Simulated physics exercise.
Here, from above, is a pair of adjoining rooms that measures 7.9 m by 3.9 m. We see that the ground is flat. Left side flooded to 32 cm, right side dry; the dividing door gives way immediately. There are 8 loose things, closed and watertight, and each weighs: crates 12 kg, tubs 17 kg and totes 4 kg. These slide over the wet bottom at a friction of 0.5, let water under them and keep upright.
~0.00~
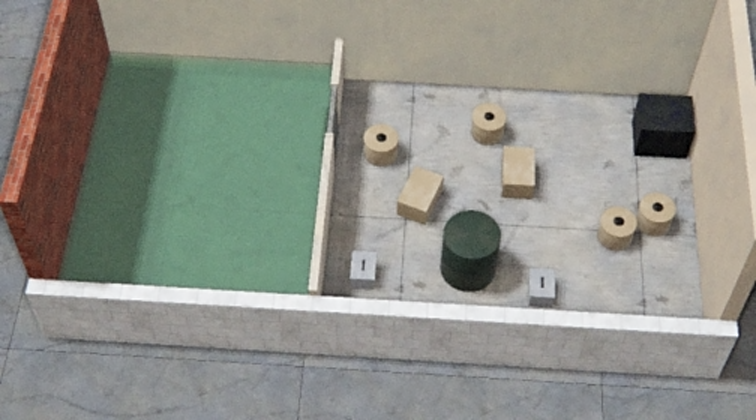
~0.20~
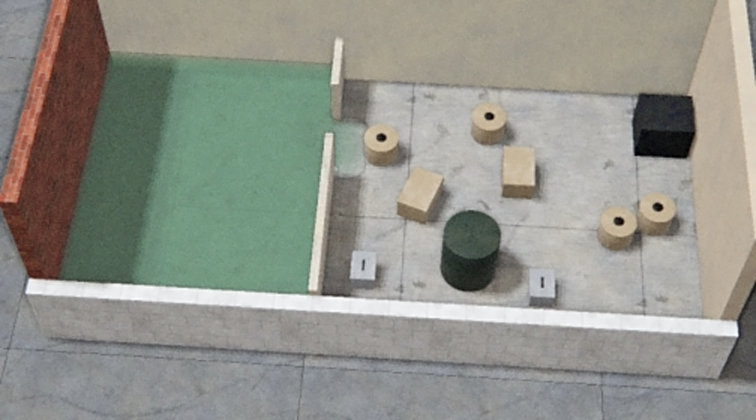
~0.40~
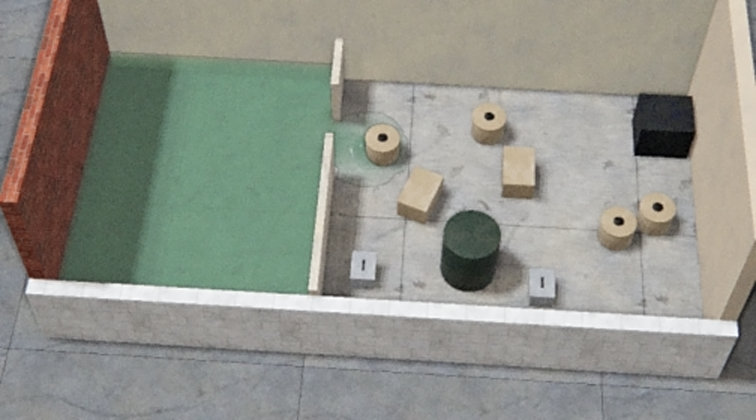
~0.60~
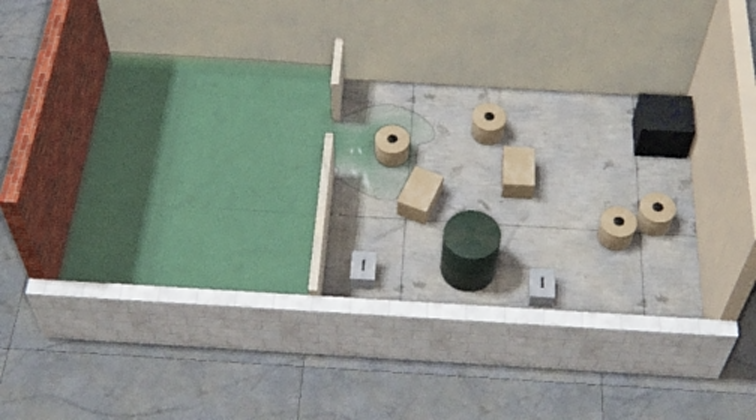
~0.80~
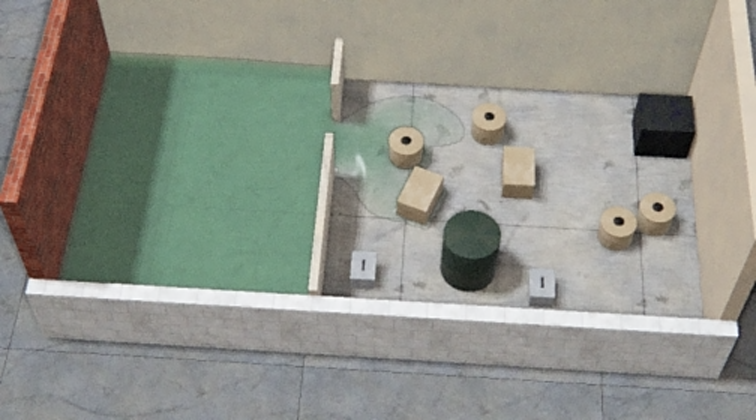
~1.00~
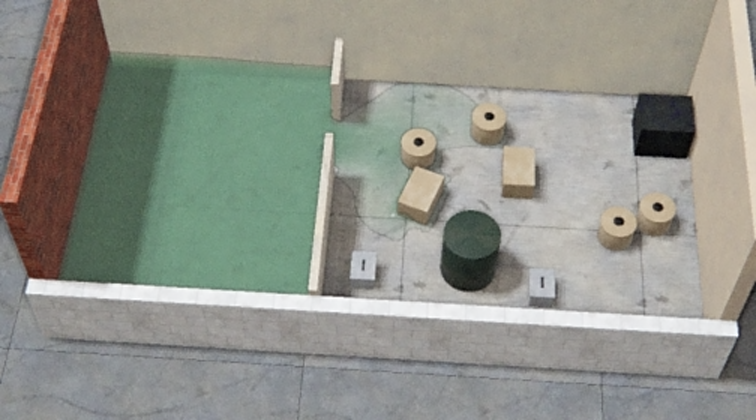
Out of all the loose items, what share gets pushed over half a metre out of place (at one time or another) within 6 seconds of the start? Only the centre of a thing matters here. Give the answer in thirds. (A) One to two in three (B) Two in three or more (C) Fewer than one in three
Answer: A.
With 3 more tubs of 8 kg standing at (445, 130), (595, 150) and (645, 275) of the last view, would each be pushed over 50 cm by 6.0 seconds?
The three, in turn, come out beyond it, beyond it and within it.
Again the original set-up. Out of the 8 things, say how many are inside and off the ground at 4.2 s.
1 at that moment.
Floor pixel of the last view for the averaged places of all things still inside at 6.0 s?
They're centred close to (570, 239).
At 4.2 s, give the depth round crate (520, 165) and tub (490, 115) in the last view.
Some 5 cm at the first, some 7 cm at the second.
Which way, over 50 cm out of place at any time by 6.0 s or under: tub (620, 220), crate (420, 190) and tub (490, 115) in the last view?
Taking them in order, the first is within the mark, the second beyond the mark and the third beyond the mark.
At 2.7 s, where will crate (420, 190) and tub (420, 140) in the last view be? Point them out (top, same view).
First one near (518, 238), second near (488, 158).
After 1.4 s 1 of 8 are over 50 cm from their spots; 0 afloat.
After 2.7 s 2 of 8 are over 50 cm from their spots; 0 afloat.
After 4.2 s 4 of 8 are over 50 cm from their spots; 1 afloat.
After 6.0 s 5 of 8 are over 50 cm from their spots, and 5 have been at some point; 3 afloat.
